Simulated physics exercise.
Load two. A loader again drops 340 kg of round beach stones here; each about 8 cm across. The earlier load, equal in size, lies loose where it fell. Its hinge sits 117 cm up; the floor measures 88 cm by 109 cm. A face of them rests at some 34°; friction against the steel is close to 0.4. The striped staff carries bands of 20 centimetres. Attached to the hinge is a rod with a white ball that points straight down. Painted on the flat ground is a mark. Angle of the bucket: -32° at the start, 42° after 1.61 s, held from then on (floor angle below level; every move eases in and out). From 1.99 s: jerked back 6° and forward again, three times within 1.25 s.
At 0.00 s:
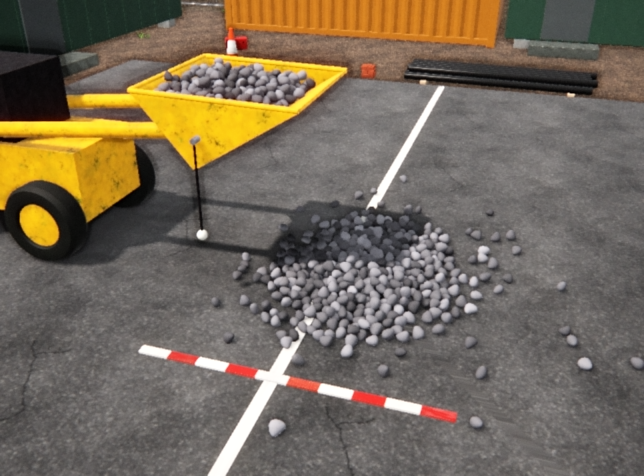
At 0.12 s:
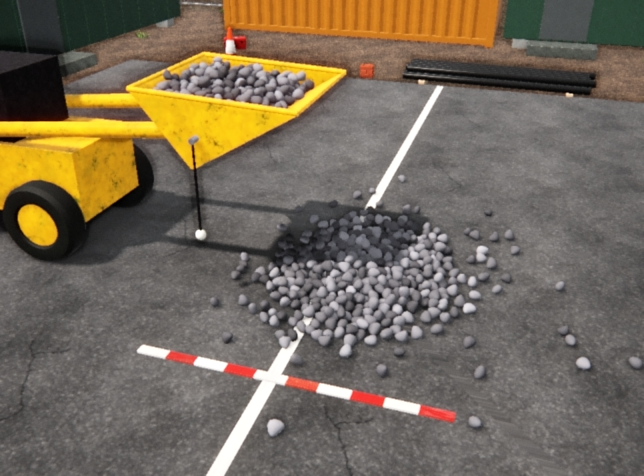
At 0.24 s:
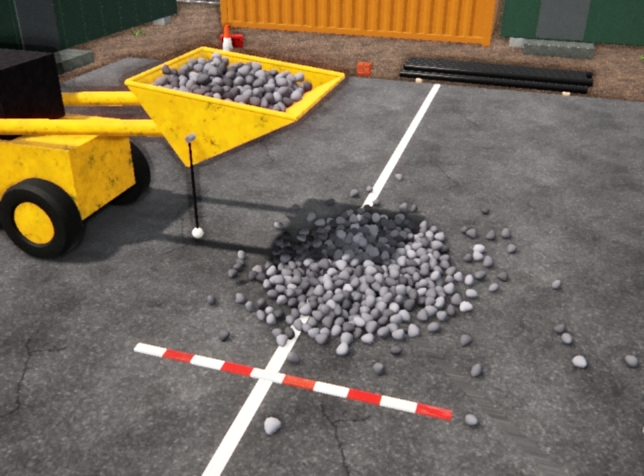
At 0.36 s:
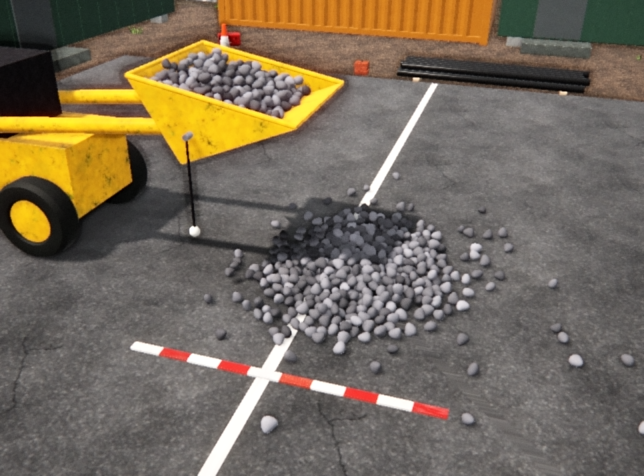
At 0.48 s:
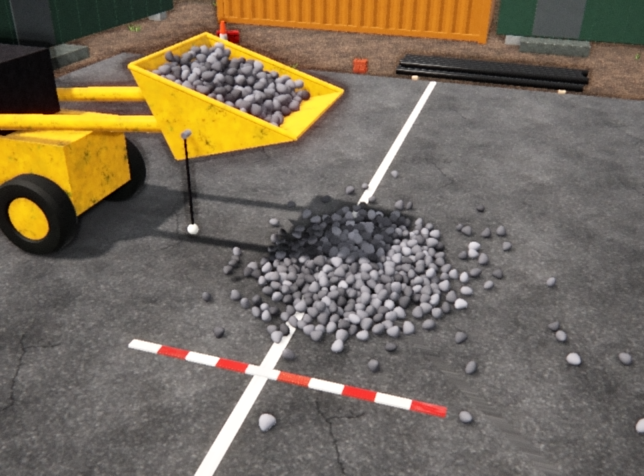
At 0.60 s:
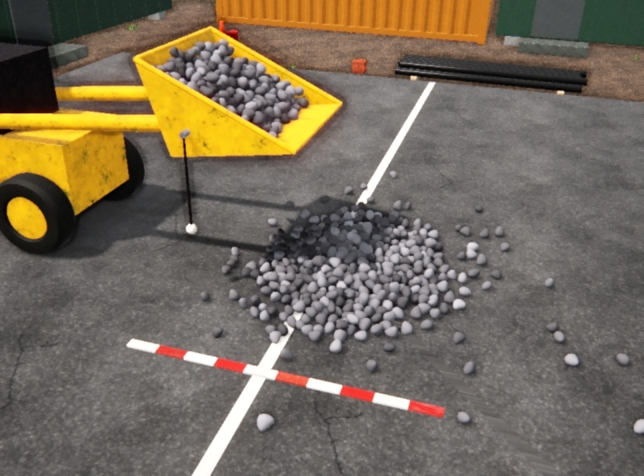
A yellow loader's bucket of grey stones tilts downward to the right above a loose pile.
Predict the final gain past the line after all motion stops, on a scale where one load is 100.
59.
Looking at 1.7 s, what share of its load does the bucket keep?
I'd say about 20 per cent.
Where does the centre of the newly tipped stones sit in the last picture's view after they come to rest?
Around (334, 250).
After 1.2 s the floor is at 31°; in per cent of one load, 95 in the bucket, 33 short of the line, 72 past the line; the foremost stones are at (557, 320).
After 1.7 s the floor is at 42°; in per cent of one load, 21 in the bucket, 75 short of the line, 104 past the line; the foremost stones are at (557, 320).
After 3.7 s the floor is at 42°; in per cent of one load, 0 in the bucket, 69 short of the line, 131 past the line; the foremost stones are at (560, 325).
After 6.3 s the floor is at 42°; in per cent of one load, 0 in the bucket, 69 short of the line, 131 past the line; the foremost stones are at (560, 325). Net gain past the line, 59.
